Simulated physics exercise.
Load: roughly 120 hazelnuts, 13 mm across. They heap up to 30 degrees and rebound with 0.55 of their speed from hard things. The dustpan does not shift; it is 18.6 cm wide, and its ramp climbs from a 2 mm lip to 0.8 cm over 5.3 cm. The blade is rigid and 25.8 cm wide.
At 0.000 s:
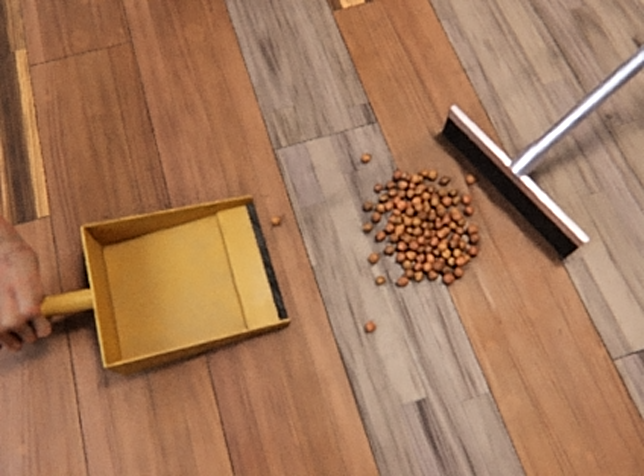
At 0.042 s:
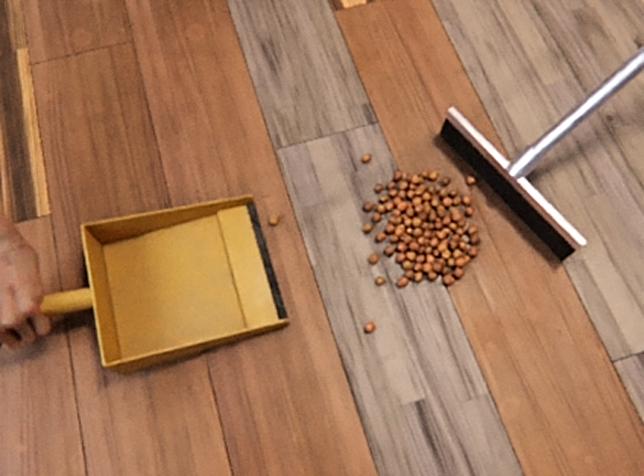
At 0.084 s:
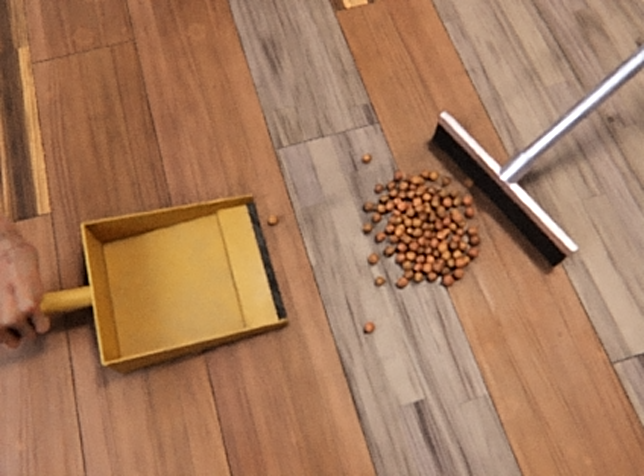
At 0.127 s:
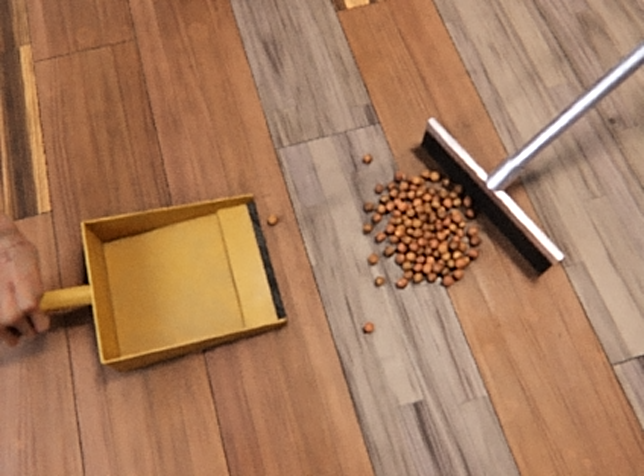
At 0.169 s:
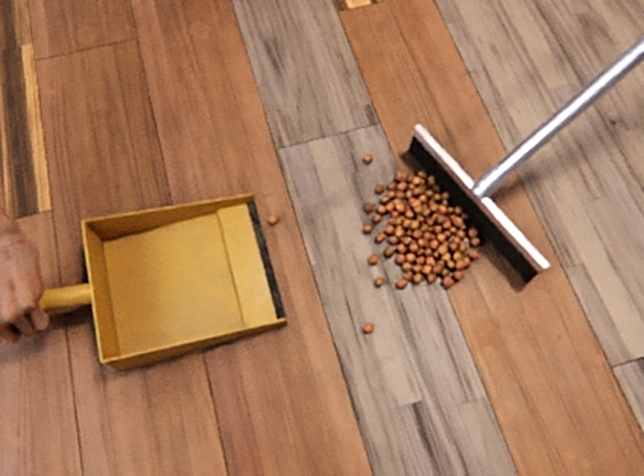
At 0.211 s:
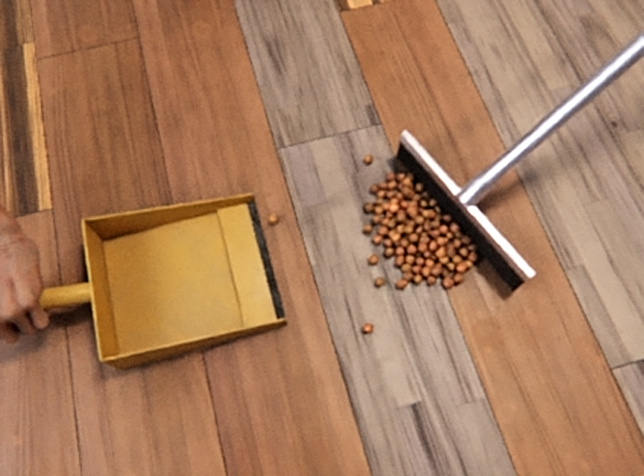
Broom blade sliding left across a wood floor, meeting a pile of hazelnuts and nudging it, while a hand holds a yellow dustpan still.
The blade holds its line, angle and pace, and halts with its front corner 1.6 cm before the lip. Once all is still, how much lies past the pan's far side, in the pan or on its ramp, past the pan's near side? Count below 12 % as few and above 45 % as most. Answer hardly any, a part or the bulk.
Past the pan's far side: Hardly any; in the pan or on its ramp: A part; past the pan's near side: A part.
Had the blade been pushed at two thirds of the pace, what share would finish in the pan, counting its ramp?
It would be near 20 per cent.
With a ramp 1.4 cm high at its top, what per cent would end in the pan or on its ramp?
Then about 15 per cent.
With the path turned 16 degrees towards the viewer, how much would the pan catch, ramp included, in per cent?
It would be near 15 per cent.
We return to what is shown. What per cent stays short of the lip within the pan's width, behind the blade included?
Roughly 40 per cent.
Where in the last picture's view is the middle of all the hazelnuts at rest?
Near (292, 305).
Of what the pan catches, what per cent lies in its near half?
Some 70 per cent.
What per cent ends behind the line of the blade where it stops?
About 5 per cent.
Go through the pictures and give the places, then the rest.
In the first frame, blade from (581, 242) to (452, 113), moved 0.0 cm, 0 of the pieces shifted so far; middle of the pieces at (420, 231); pan at (179, 288).
In the second frame, blade from (578, 245) to (450, 115), moved 0.5 cm, 0 of the pieces shifted so far; middle of the pieces at (420, 231).
In the third frame, blade from (570, 251) to (443, 119), moved 1.9 cm, 1 of the pieces shifted so far; middle of the pieces at (420, 232).
In the fourth frame, blade from (556, 259) to (430, 126), moved 4.1 cm, 2 of the pieces shifted so far; middle of the pieces at (420, 233).
In the fifth frame, blade from (542, 268) to (417, 132), moved 6.3 cm, 32 of the pieces shifted so far; middle of the pieces at (420, 225).
In the sixth frame, blade from (527, 276) to (404, 138), moved 8.5 cm, 92 of the pieces shifted so far; middle of the pieces at (412, 232); pan at (178, 284). Its pace works out near 0.53 m/s, heading 10 degrees towards the viewer's side.
Then, at 0.41 s, middle of the blade 16 cm from the lip; 0 % over the lip, far side 5 %, near side 20 %.
After 0.55 s, middle of the blade 9 cm from the lip; 0 % over the lip, far side 5 %, near side 35 %.
Then, at 0.81 s, middle of the blade 6 cm from the lip; 20 % over the lip, far side 5 %, near side 40 %.
In the end, at 1.4 s, far side 5 %, pan 15 %, near side 40 %, in front of the lip or behind the blade 40 %.
